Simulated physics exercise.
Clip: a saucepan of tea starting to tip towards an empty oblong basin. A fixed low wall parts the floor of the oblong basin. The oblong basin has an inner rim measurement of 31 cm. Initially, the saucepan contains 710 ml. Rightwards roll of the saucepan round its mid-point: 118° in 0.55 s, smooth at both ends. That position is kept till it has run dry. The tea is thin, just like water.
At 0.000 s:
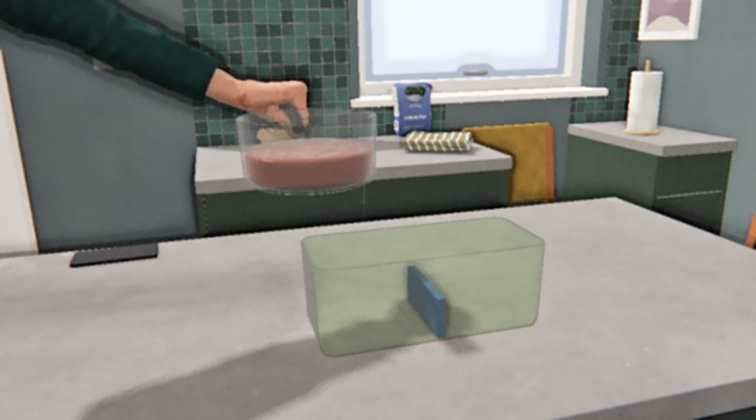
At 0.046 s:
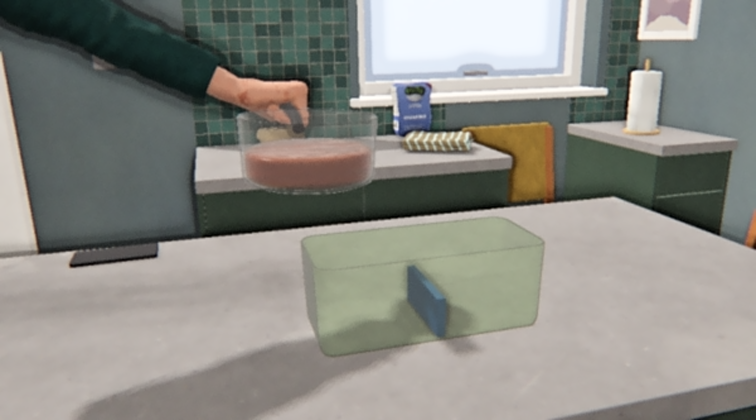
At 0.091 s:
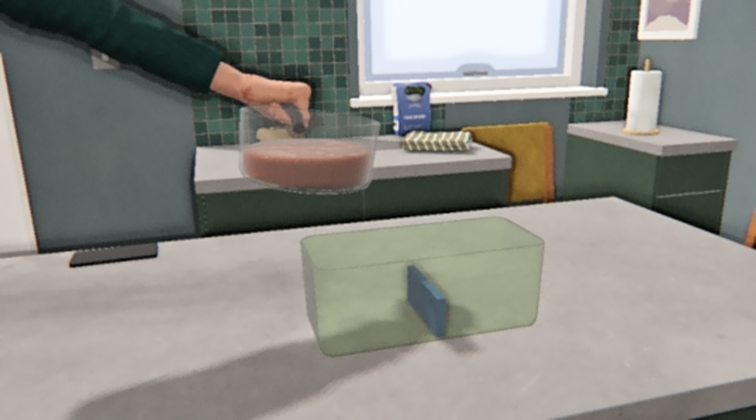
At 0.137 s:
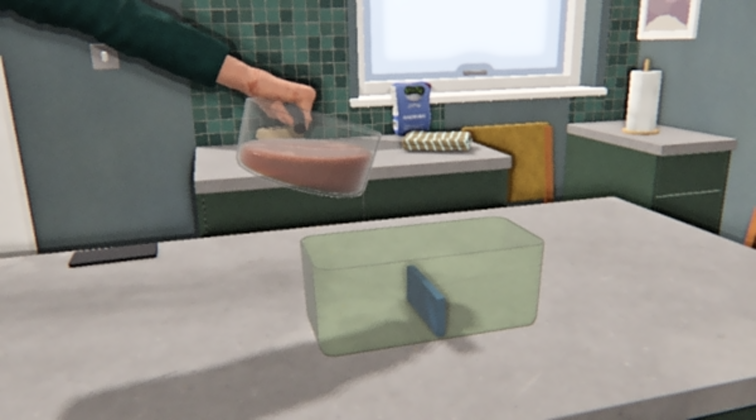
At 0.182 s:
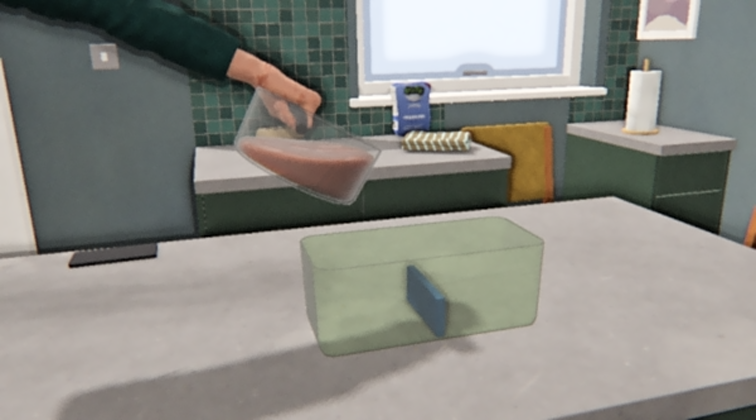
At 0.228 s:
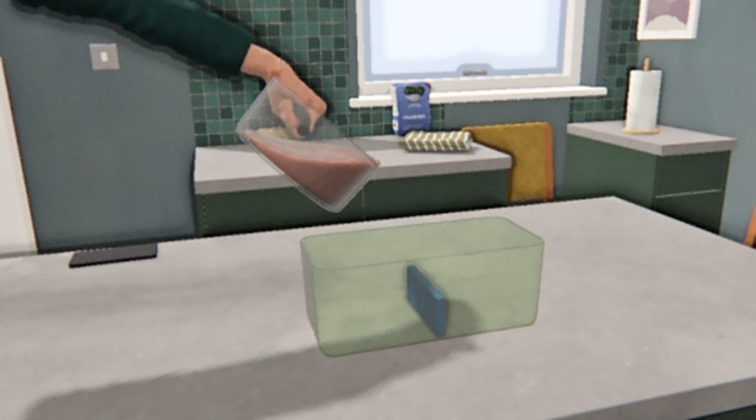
A hand in a dark green sleeve reaches in from the upper left of a kitchen with green tiles and a window, seen from the front across a grey counter. It holds a clear container of reddish-brown liquid above and left of an empty, pale green oblong basin with a blue piece at its middle. The container hangs almost level, then rolls steadily rightwards to a steep slant, the camera still.
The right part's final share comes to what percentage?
It comes to roughly 11 %.
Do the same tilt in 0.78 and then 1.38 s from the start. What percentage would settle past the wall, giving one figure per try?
Result: 10 per cent, then 10 per cent.
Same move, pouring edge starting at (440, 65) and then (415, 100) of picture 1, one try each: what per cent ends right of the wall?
Roughly 70 per cent the first time and 45 per cent the second.
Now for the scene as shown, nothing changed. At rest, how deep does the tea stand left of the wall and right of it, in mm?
Left 30 mm, right 4 mm.
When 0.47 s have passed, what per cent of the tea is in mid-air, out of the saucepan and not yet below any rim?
Near 34 per cent at that moment.
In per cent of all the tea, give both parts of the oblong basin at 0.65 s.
78 on the left and 1 on the right, roughly.
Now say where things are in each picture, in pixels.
Tilt 0°; pouring edge (373, 115); surface from (243, 153) to (370, 144); the oblong basin's rim runs from (308, 255) to (524, 231); the wall's top is at (426, 283), in the first frame.
Tilt 2°; pouring edge (374, 117); surface from (243, 152) to (369, 145), in the second frame.
Tilt 8°; pouring edge (376, 123); surface from (242, 150) to (368, 146), in the third frame.
Tilt 17°; pouring edge (378, 134); surface from (240, 147) to (370, 148), in the fourth frame.
Tilt 29°; pouring edge (378, 149); surface from (237, 141) to (371, 152), in the fifth frame.
Tilt 43°; pouring edge (374, 166); surface from (241, 132) to (367, 155); 1 per cent is over the edge, in the sixth frame.
By 0.47 s the tilt is 113° and 12 per cent is still to pour, 53 is left of the wall and 0 right of it.
By 0.65 s the tilt is 118° and 2 per cent is still to pour, 78 is left of the wall and 1 right of it.
By 0.84 s the tilt is 118° and 0 per cent is still to pour, 79 is left of the wall and 10 right of it.
By 1.05 s the tilt is 118° and 0 per cent is still to pour, 79 is left of the wall and 10 right of it.
At rest 79 per cent lies left of the wall, 11 right of it and 10 outside.
